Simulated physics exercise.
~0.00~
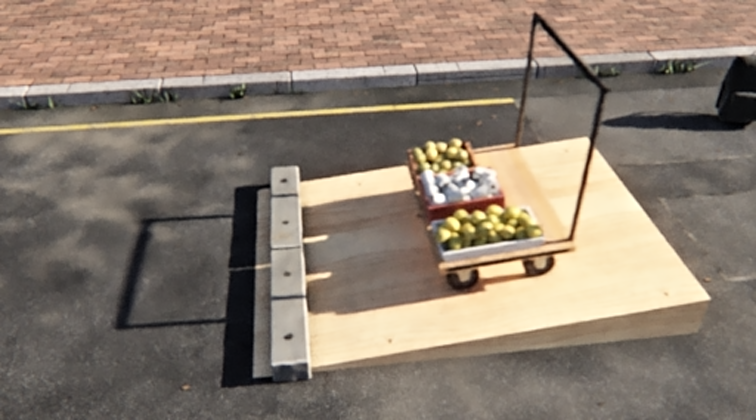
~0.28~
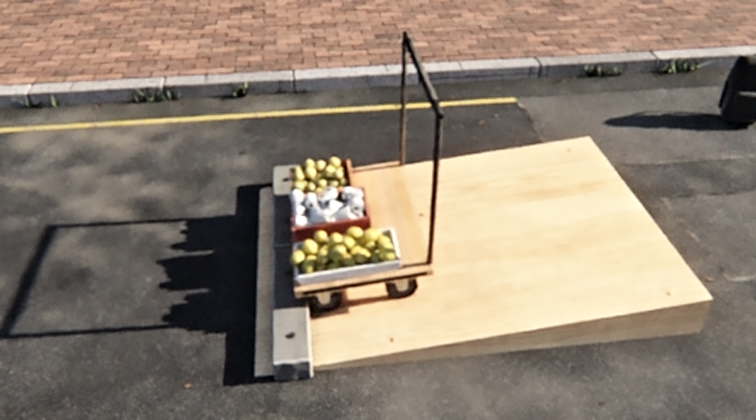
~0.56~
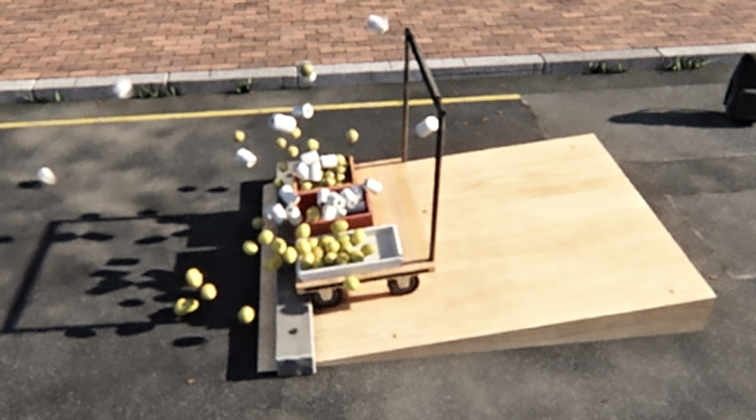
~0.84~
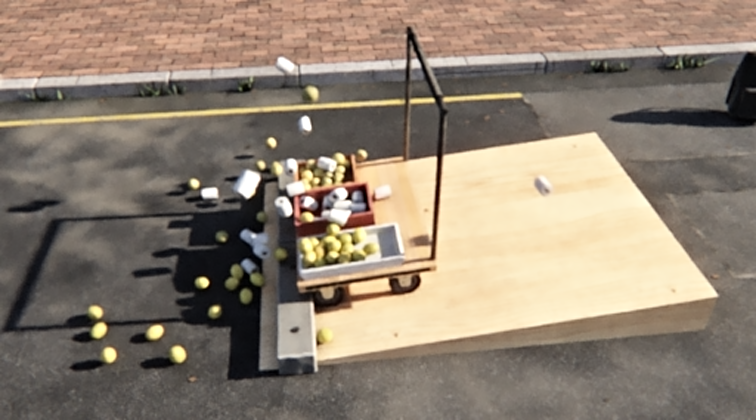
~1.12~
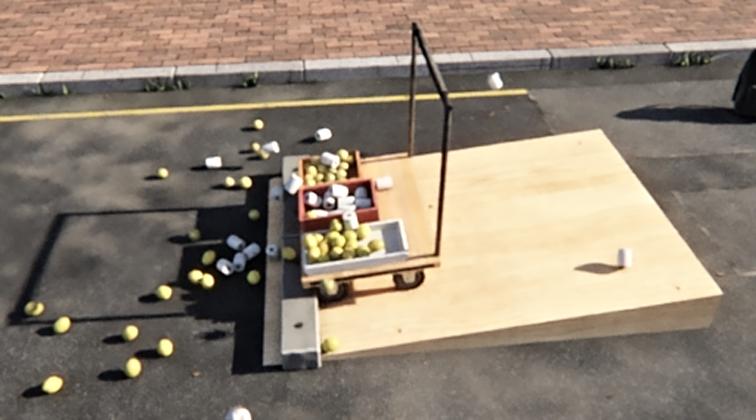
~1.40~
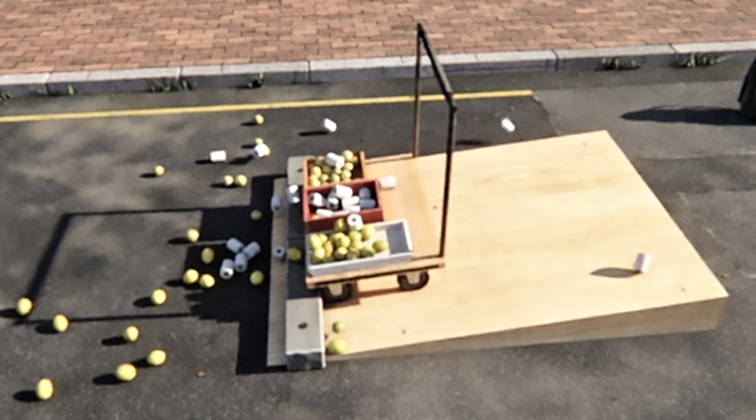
A trolley rolls left down a ramp, hits a beam and stops, spilling apples and paper rolls.
